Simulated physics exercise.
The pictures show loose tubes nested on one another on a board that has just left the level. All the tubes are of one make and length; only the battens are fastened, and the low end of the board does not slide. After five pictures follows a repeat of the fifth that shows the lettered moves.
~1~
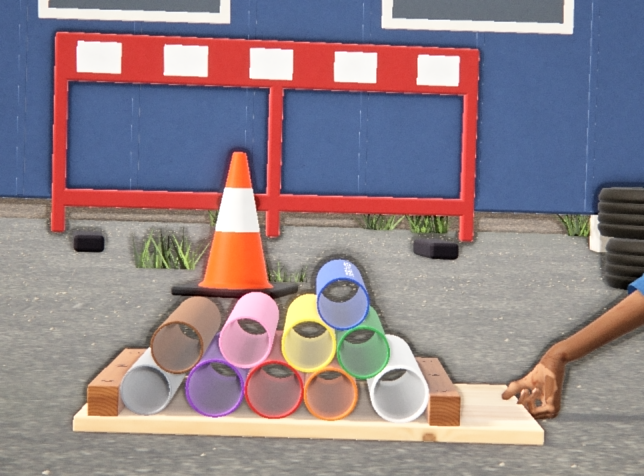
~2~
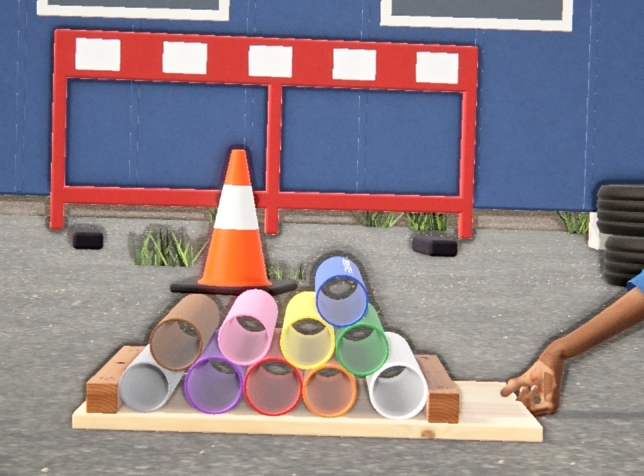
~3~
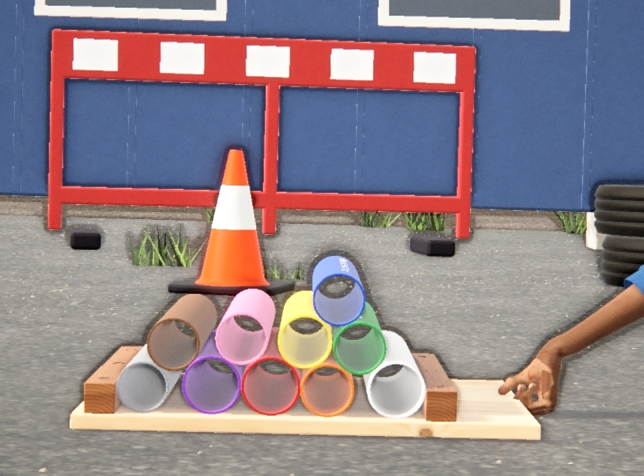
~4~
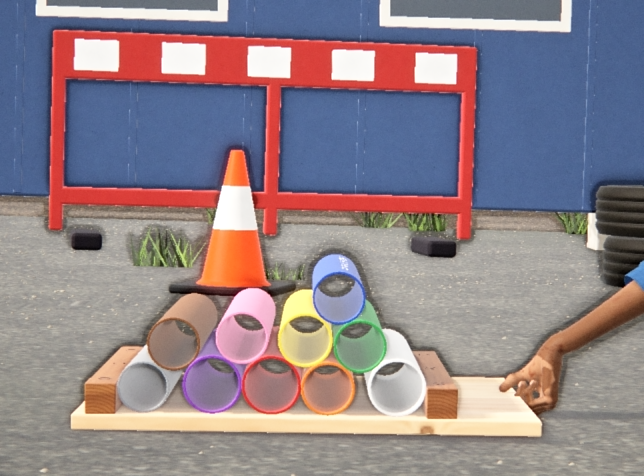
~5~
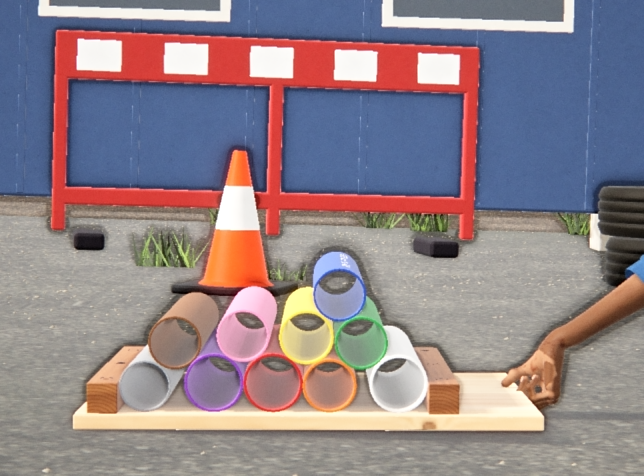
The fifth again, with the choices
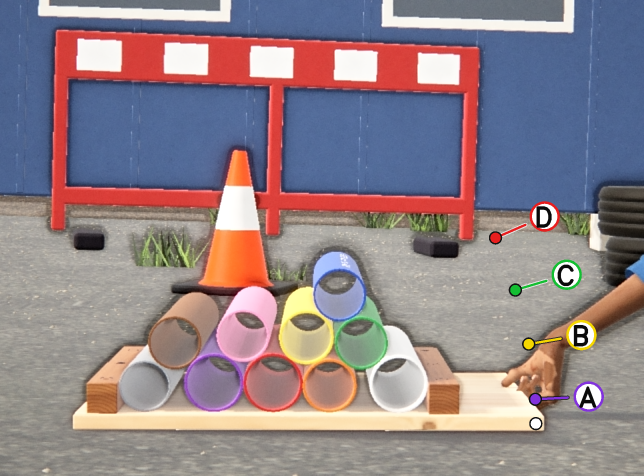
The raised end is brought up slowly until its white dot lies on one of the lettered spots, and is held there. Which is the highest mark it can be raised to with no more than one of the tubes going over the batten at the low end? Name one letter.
It can be raised to D.
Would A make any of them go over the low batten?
No.
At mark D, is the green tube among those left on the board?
Yes.
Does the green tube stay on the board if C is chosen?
Yes, with C.
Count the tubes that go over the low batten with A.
With A, none.
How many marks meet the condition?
The number is four.
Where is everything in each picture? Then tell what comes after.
In the first frame, grey tube (146, 390); purple tube (215, 388); red tube (274, 390).
In the second frame, red tube (273, 387); orange tube (330, 391).
In the third frame, board (307, 389); white tube (396, 390); green tube (360, 348); yellow tube (305, 341).
In the fourth frame, board (308, 387); grey tube (144, 387); purple tube (212, 384).
In the fifth frame, board (309, 385); grey tube (145, 386); purple tube (214, 383).
On the marked copy, A at (536, 399); B at (529, 344); C at (515, 290); D at (495, 238); the white dot at (536, 424).
With D. Early on, board at 16°.
Further on, board at 25°.
At the end, board at 25°, one over the low batten (brown).
As for the rest, A none over the low batten; B none over the low batten; C none over the low batten.
